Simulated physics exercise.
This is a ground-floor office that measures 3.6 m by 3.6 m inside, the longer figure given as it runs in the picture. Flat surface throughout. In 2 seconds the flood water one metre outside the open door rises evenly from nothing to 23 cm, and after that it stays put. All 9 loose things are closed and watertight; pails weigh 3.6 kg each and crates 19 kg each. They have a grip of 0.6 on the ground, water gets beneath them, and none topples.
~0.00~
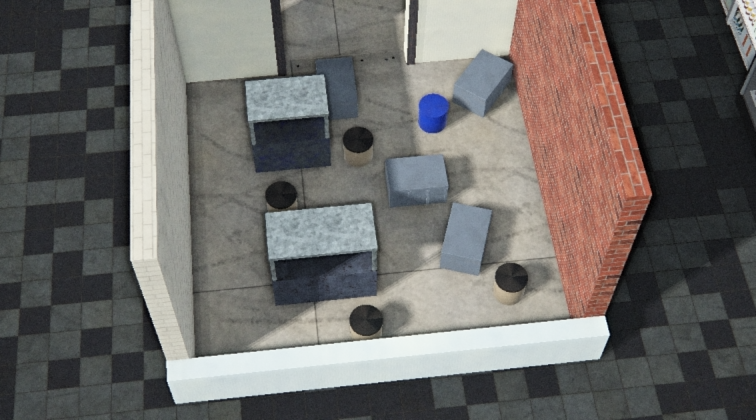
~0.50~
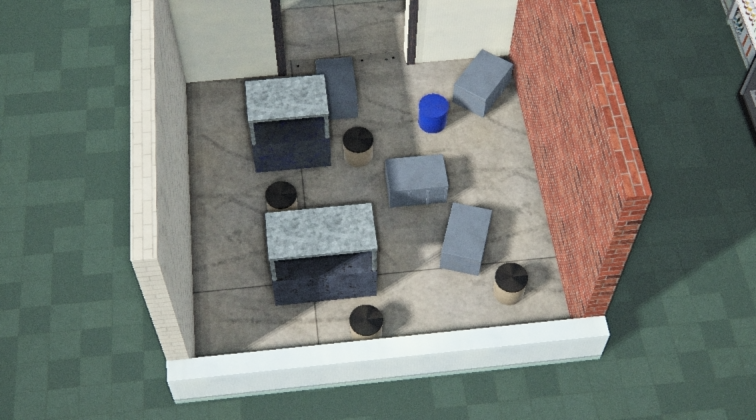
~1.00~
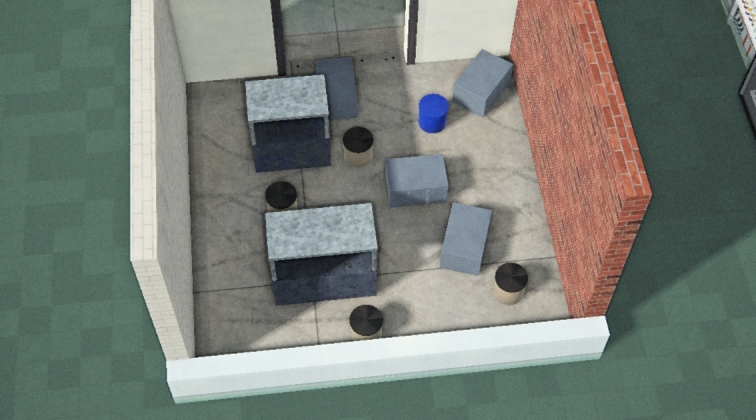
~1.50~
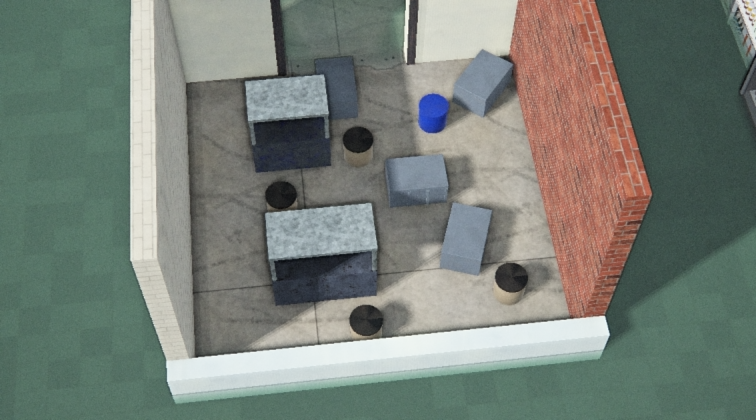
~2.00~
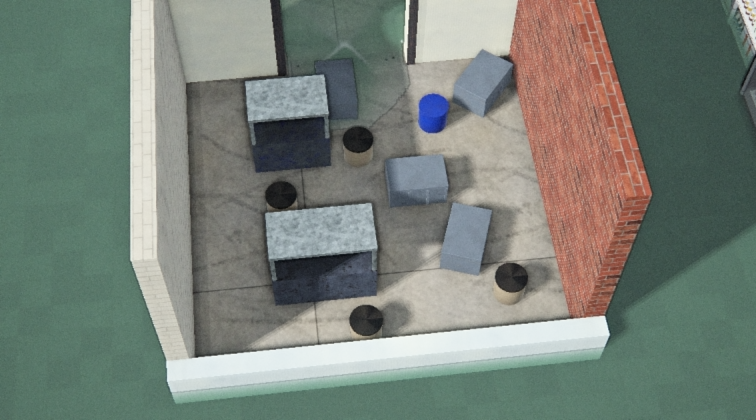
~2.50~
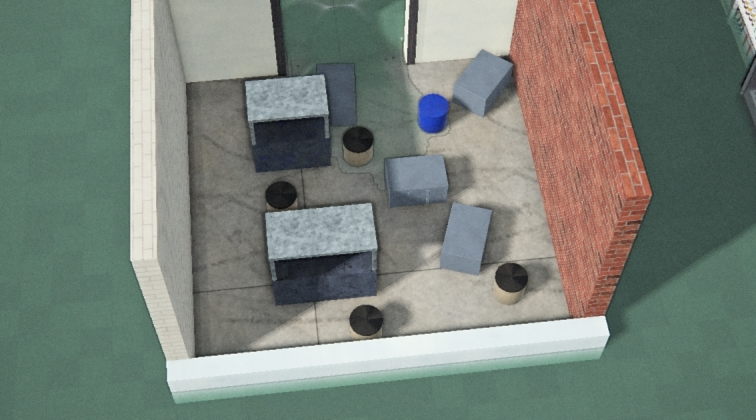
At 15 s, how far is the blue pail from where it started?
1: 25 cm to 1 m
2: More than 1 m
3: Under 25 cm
2.
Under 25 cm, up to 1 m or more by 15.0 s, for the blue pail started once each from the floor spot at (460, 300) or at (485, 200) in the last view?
Going in order, it gets pushed a long way and then it gets pushed a long way.
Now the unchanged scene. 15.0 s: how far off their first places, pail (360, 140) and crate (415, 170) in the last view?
Respectively 100 and 120 centimetres.
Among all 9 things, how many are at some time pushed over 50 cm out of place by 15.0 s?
That comes to 9.
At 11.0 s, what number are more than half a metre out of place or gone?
At that moment it comes to 9.
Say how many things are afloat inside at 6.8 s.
Of them, 8.
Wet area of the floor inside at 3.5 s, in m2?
6.0 m2.
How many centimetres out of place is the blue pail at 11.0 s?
Roughly 300 centimetres by that point.
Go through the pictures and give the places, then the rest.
The blue pail at (434, 105), on the bottom; 0.0 m2 under water; 0 of 9 have shifted, in the first picture.
The blue pail at (434, 105), on the bottom; 0.0 m2 under water; 0 of 9 have shifted, in the second picture.
The blue pail at (434, 105), on the bottom; 0.0 m2 under water; 0 of 9 have shifted, in the third picture.
The blue pail at (434, 105) rests on the ground; water covers 0.0 m2; 0 of 9 have shifted, in the fourth picture.
The blue pail at (434, 105) rests on the ground; water covers 0.6 m2; 0 of 9 have shifted, in the fifth picture.
The blue pail at (434, 105), on the bottom; water covers 1.8 m2; 1 of 9 have shifted, in the sixth picture.
After 3.5 s the blue pail is near (507, 137), 0.9 m from its start, aground; 0 afloat.
After 6.8 s the blue pail is near (483, 317), 2.6 m from its start, afloat; 8 afloat.
After 11.0 s the blue pail is near (256, 291), 2.9 m from its start, afloat; 9 afloat.
After 15.0 s the blue pail is near (325, 187), 1.6 m from its start, afloat; 9 afloat.
